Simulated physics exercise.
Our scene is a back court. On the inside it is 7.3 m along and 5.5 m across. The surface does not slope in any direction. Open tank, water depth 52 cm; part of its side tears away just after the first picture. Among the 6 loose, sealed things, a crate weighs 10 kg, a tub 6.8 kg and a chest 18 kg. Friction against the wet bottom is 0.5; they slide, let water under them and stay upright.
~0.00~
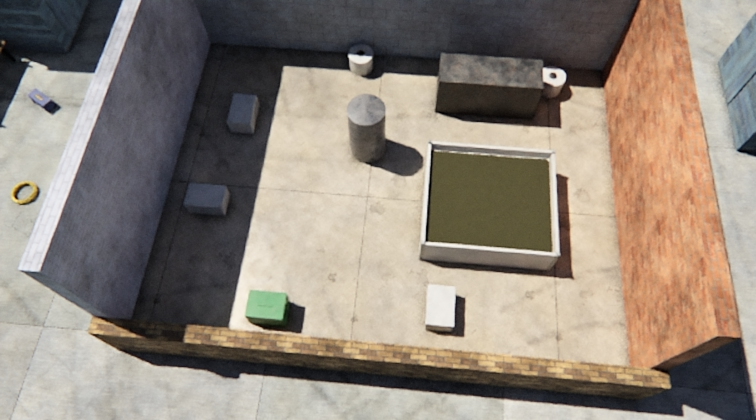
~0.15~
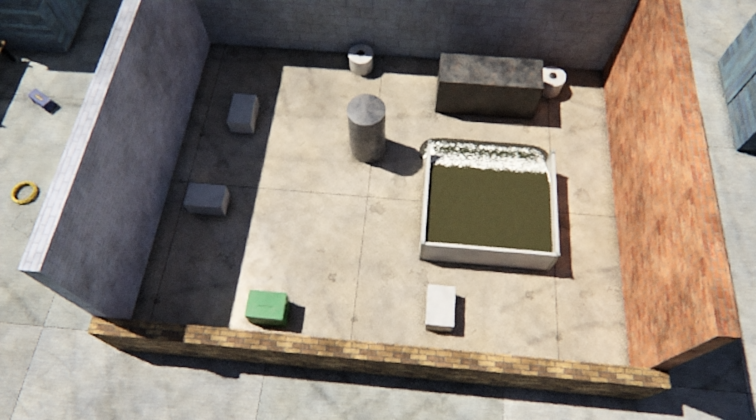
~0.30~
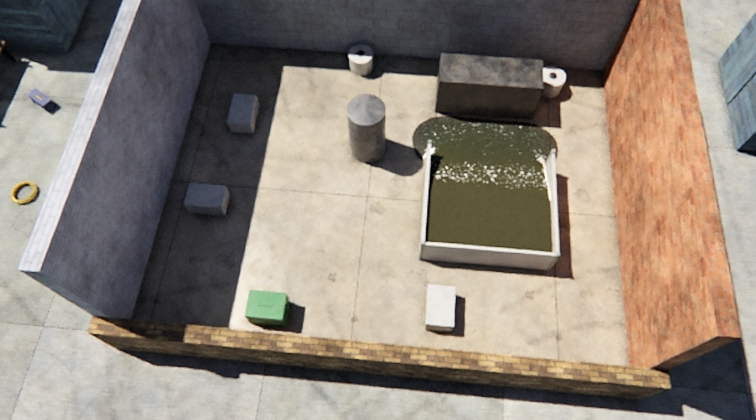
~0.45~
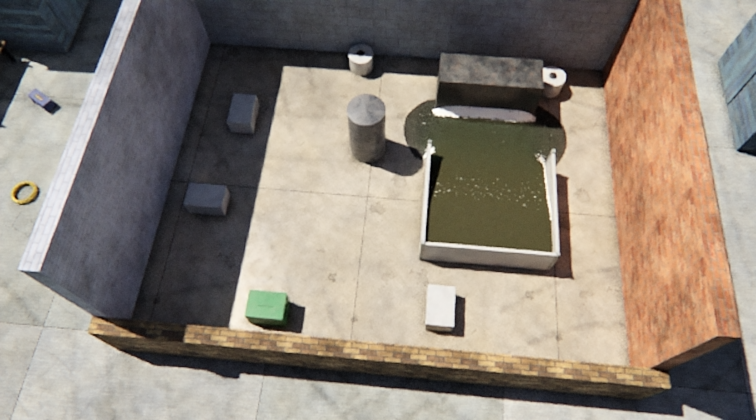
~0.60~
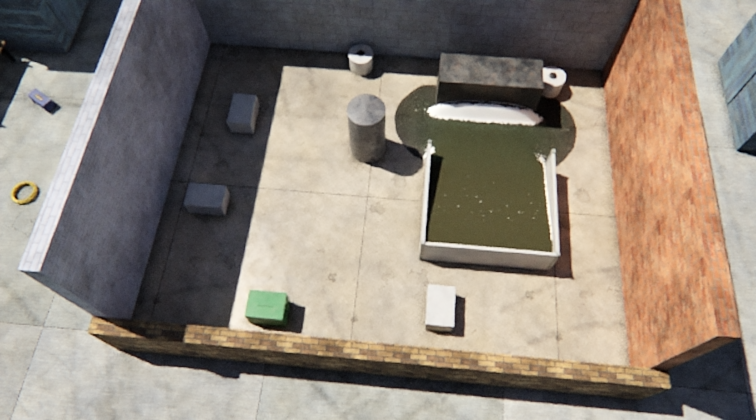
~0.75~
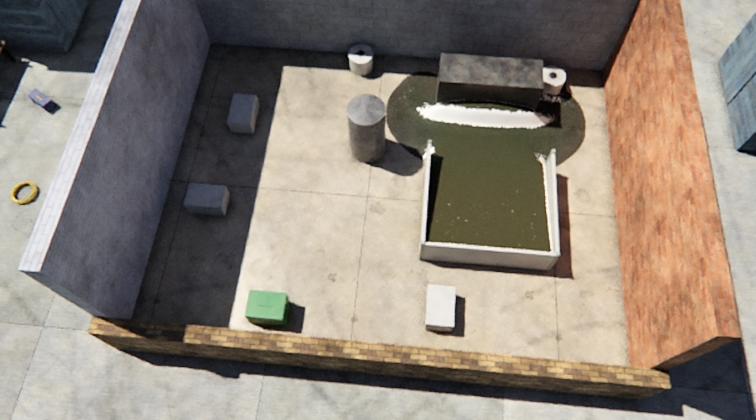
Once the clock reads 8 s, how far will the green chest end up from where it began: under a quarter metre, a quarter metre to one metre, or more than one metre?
Hardly budges.
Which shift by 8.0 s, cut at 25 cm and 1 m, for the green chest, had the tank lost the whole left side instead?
Under that change, the green chest budges a short distance.
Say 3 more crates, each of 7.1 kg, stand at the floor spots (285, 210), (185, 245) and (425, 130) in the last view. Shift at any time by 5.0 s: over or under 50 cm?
Within it, within it, beyond it.
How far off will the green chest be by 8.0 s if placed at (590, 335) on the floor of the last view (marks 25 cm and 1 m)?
Put there, it remains roughly in place.
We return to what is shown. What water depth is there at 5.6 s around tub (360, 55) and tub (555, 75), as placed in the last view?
Around 7 cm and 5 cm.
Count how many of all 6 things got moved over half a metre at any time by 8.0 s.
4 of them.
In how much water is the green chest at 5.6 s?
Close to 1 centimetres.
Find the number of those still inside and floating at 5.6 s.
The count is 3.
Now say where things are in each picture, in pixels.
The green chest at (266, 305) rests on the ground; 3.2 m2 under water; 0 of 6 have shifted, in the first frame.
The green chest at (266, 305) rests on the ground; 4.1 m2 under water; 0 of 6 have shifted, in the second frame.
The green chest at (266, 305), on the bottom; water covers 5.2 m2; 0 of 6 have shifted, in the third frame.
The green chest at (266, 305) rests on the ground; water covers 5.9 m2; 0 of 6 have shifted, in the fourth frame.
The green chest at (266, 305) rests on the ground; 6.6 m2 under water; 0 of 6 have shifted, in the fifth frame.
The green chest at (266, 305) rests on the ground; water covers 7.3 m2; 0 of 6 have shifted, in the sixth frame.
After 1.6 s the green chest is near (266, 305), 0.0 m from its start, aground; 0 afloat.
After 3.6 s the green chest is near (266, 305), 0.0 m from its start, aground; 2 afloat.
After 5.6 s the green chest is near (266, 305), 0.0 m from its start, aground; 3 afloat.
After 8.0 s the green chest is near (266, 305), 0.0 m from its start, aground; 3 afloat.
